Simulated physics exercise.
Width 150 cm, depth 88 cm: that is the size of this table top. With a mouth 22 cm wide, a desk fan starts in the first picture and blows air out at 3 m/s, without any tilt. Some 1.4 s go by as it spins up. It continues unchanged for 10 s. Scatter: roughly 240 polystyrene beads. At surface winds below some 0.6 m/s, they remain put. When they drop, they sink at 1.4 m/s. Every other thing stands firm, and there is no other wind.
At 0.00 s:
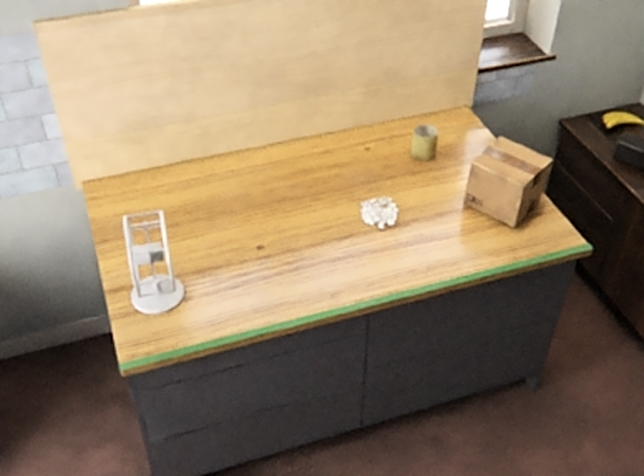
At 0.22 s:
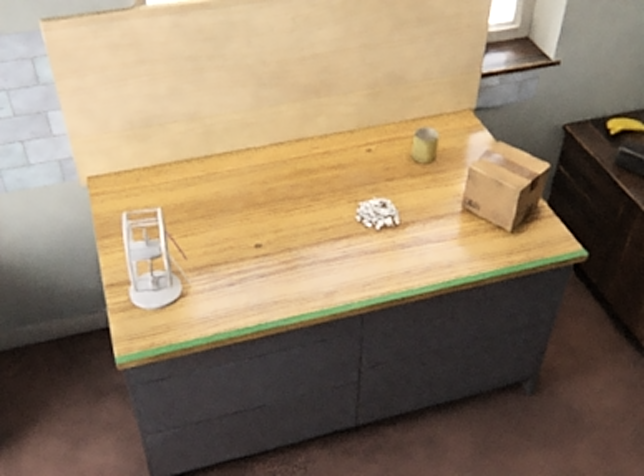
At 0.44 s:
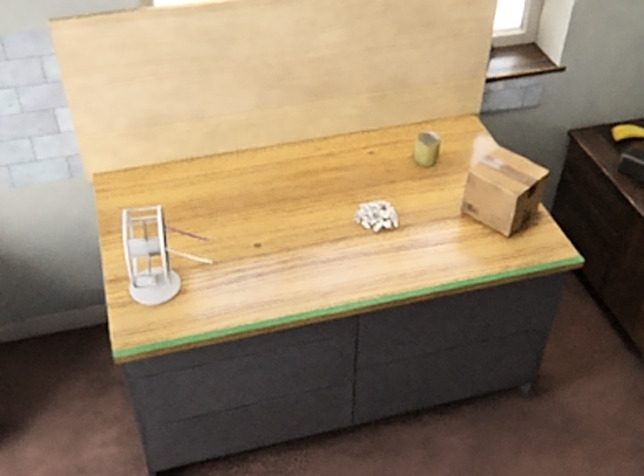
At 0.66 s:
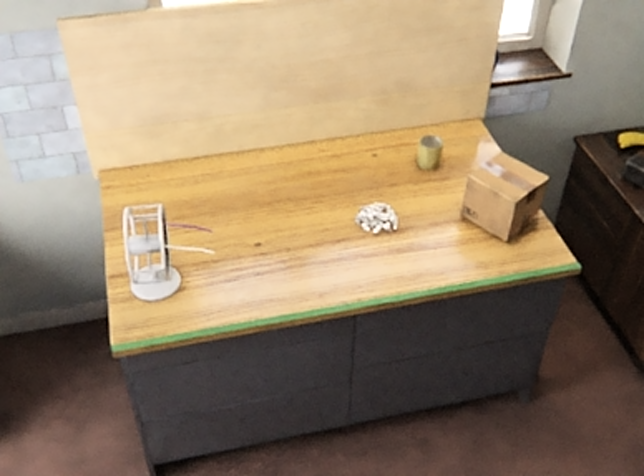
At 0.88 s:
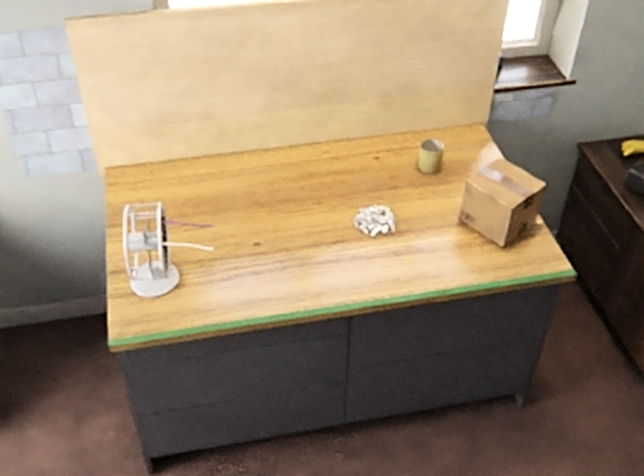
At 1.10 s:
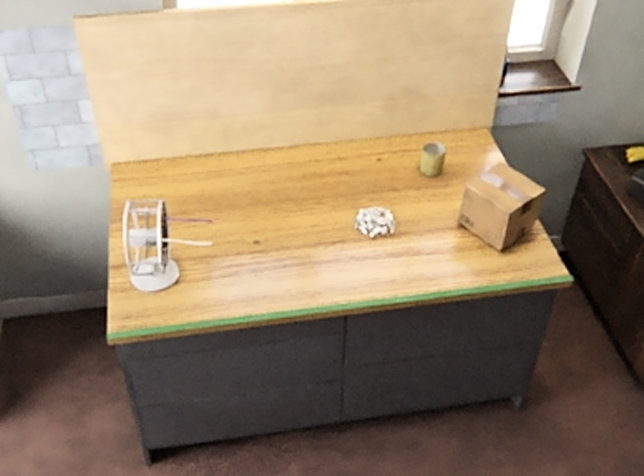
A large wooden-topped counter with dark grey drawers and a green front edge stands in a room with a reddish-brown floor, seen from above and in front. A small whitish desk fan sits at its left, a pile of white beads near the middle, and a mug and brown cardboard box at the right. The camera drifts slightly around the counter while the beads stay still.
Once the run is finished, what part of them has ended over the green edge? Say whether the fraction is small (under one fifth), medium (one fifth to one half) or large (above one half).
Small, under one fifth.
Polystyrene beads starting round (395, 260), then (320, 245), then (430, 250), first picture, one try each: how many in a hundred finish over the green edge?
80 %, 4 %, 80 %.
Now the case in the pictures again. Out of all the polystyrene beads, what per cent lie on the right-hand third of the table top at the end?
About 60 percent.
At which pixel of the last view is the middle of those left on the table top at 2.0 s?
(425, 173), roughly.
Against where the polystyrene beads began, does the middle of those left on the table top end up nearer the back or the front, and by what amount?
Towards the back, some 35 cm.
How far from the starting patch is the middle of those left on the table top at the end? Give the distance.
About 45 centimetres.
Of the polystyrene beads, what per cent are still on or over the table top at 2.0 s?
Roughly 100 %.
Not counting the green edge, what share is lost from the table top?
Roughly 40 per cent.
After 2.0 s the count stands so, 0 % are over the green edge; the middle of those still in play is near (425, 173).
After 3.2 s the count stands so, 0 % are over the green edge; the middle of those still in play is near (409, 154).
After 5.5 s the count stands so, 0 % are over the green edge; the middle of those still in play is near (409, 154).
After 10.0 s, at the end, 0 % are over the green edge; the middle of those still in play is near (409, 154).
